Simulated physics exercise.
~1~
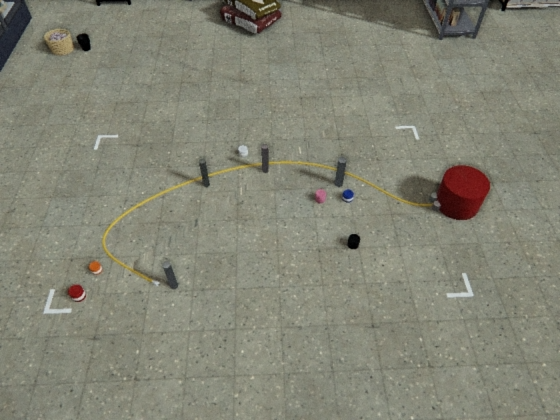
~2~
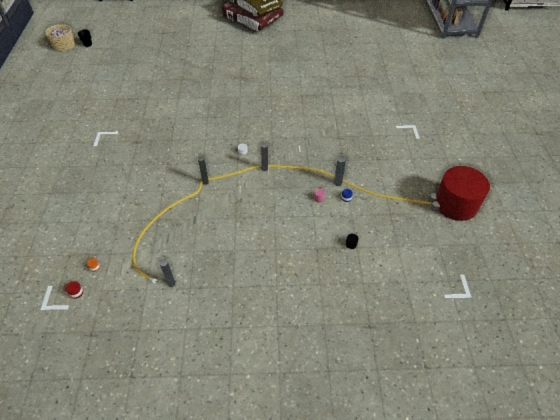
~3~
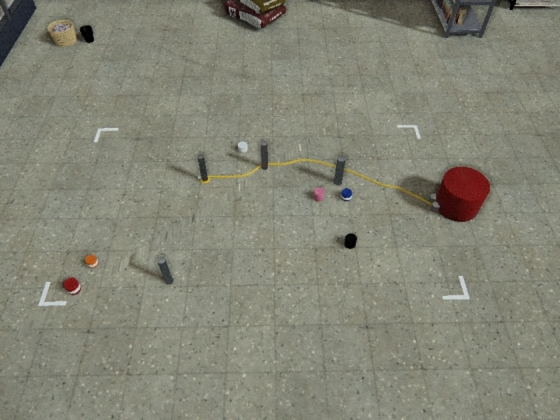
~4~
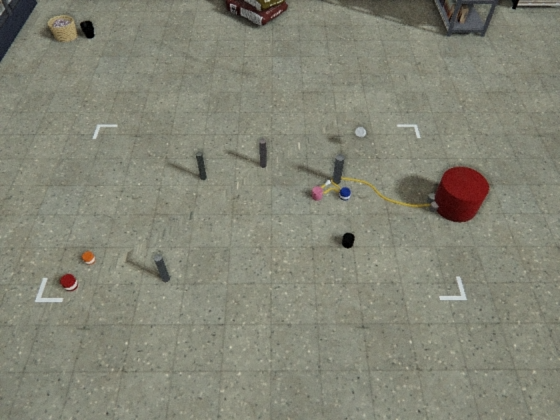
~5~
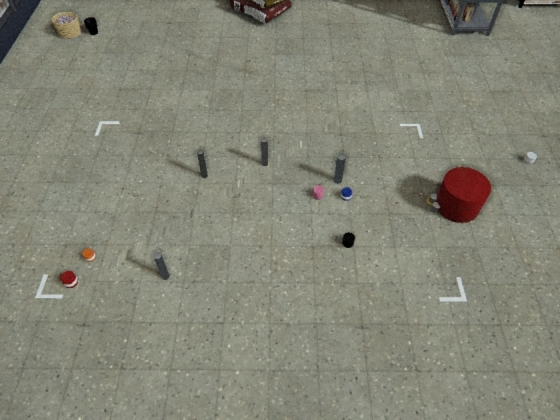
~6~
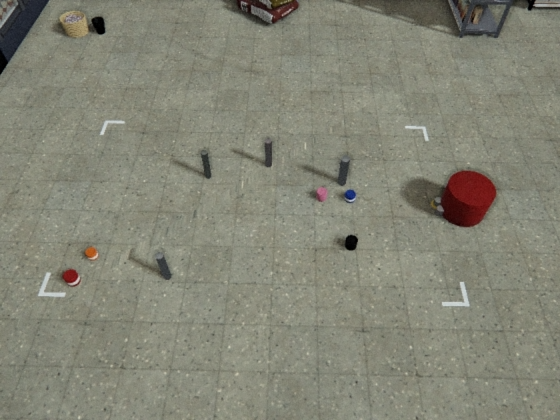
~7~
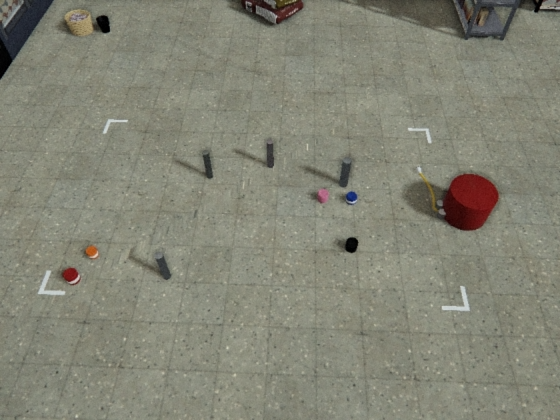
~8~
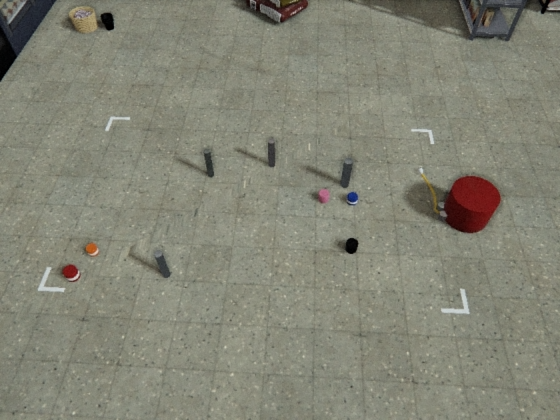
Red reel winding in a yellow lead around grey posts, the white tin being swept off right, a short end left out.
